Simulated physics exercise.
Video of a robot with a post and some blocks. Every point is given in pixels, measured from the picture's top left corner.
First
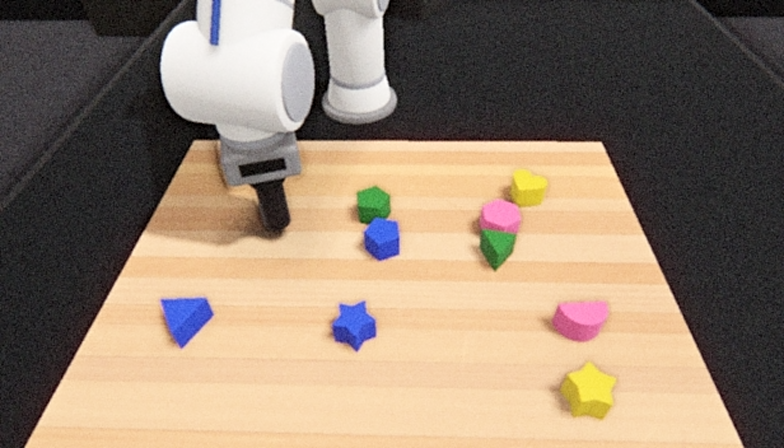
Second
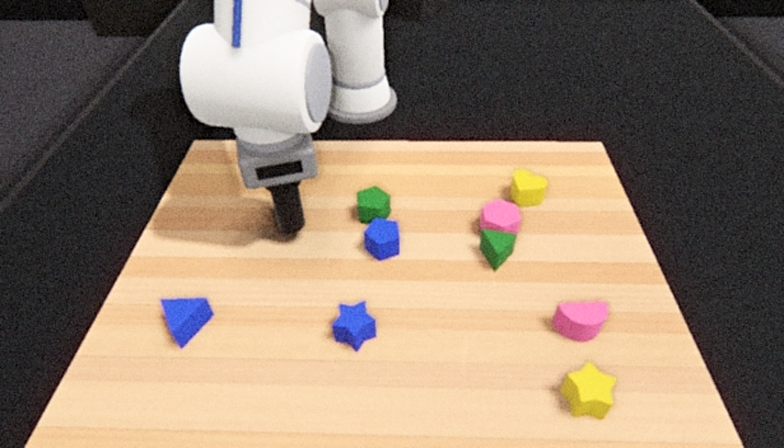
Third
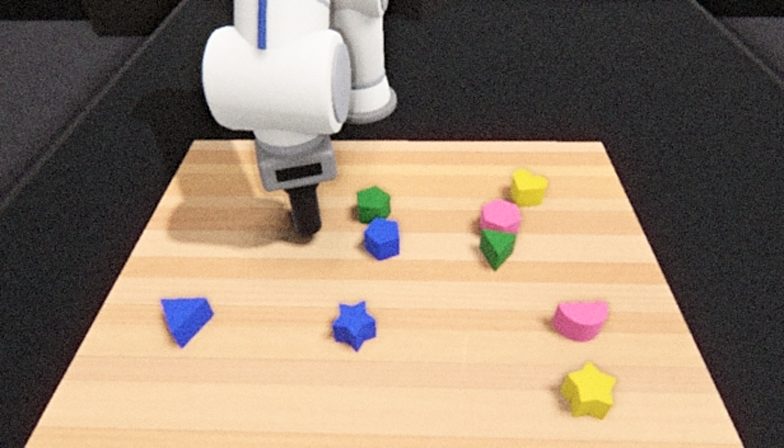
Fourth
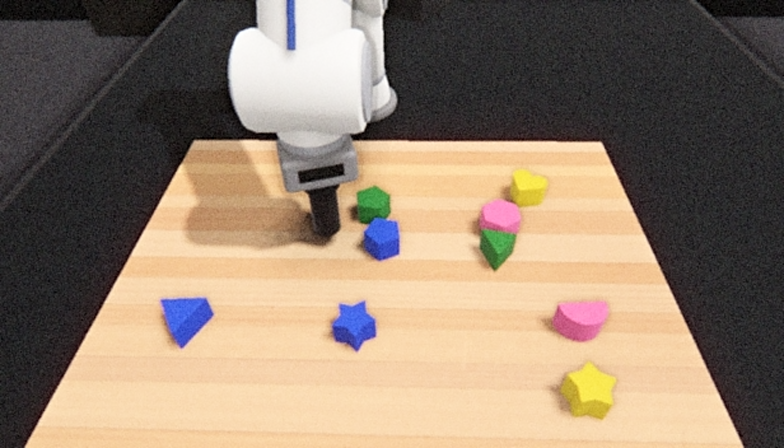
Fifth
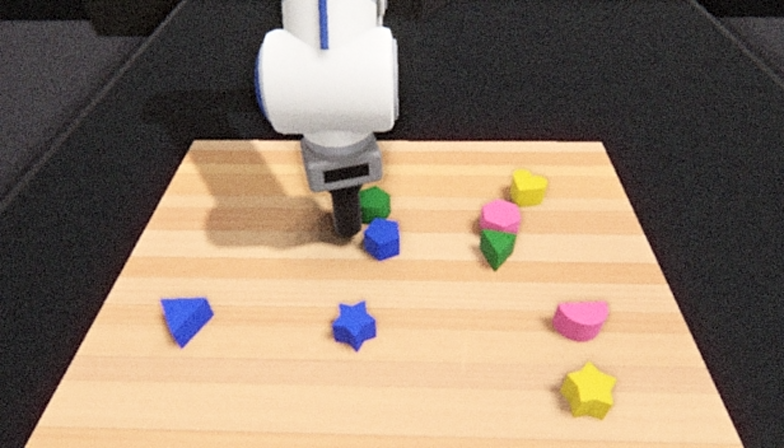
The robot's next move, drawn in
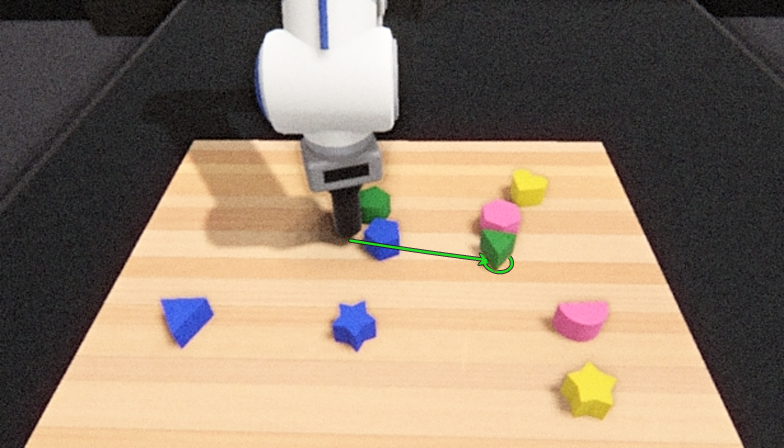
A robot arm slides its black post rightward across a wooden board among unmoving coloured blocks.
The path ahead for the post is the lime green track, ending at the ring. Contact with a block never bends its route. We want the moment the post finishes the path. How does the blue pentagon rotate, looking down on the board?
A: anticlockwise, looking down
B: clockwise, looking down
A.
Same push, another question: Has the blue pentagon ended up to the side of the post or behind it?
That would be a no.
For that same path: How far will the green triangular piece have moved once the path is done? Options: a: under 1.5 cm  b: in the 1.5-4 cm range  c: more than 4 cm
c: More than 4 cm.
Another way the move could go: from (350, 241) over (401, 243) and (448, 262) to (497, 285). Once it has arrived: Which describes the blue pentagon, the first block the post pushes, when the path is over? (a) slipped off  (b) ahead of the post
I'll go with b - ahead of the post.
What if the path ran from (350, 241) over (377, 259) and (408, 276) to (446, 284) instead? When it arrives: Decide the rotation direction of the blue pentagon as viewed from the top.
Bird's-eye view: Counterclockwise.
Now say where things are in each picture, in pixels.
Post tip at (278, 222); block tops, blue pentagon at (383, 230); green triangular piece at (499, 238); pink hexagon at (501, 212), in the first picture.
Post at (292, 224); blocks unchanged, in the second picture.
Post at (309, 227); blocks unchanged, in the third picture.
Post at (328, 228); blocks unchanged, in the fourth picture.
Post at (349, 228); blue pentagon at (383, 230); green triangular piece at (499, 238); pink hexagon at (501, 212), in the fifth picture.
Path on the board, from (350, 241) directly to (498, 262).
The first path, step by step. One third of the way, post at (399, 235); blue pentagon at (428, 237).
Two thirds of the way, post at (448, 242); blue pentagon at (479, 243); green triangular piece at (504, 238).
At the end, post at (500, 249); blue pentagon at (533, 248), turned 20° anticlockwise; green triangular piece at (555, 238); pink hexagon in place.
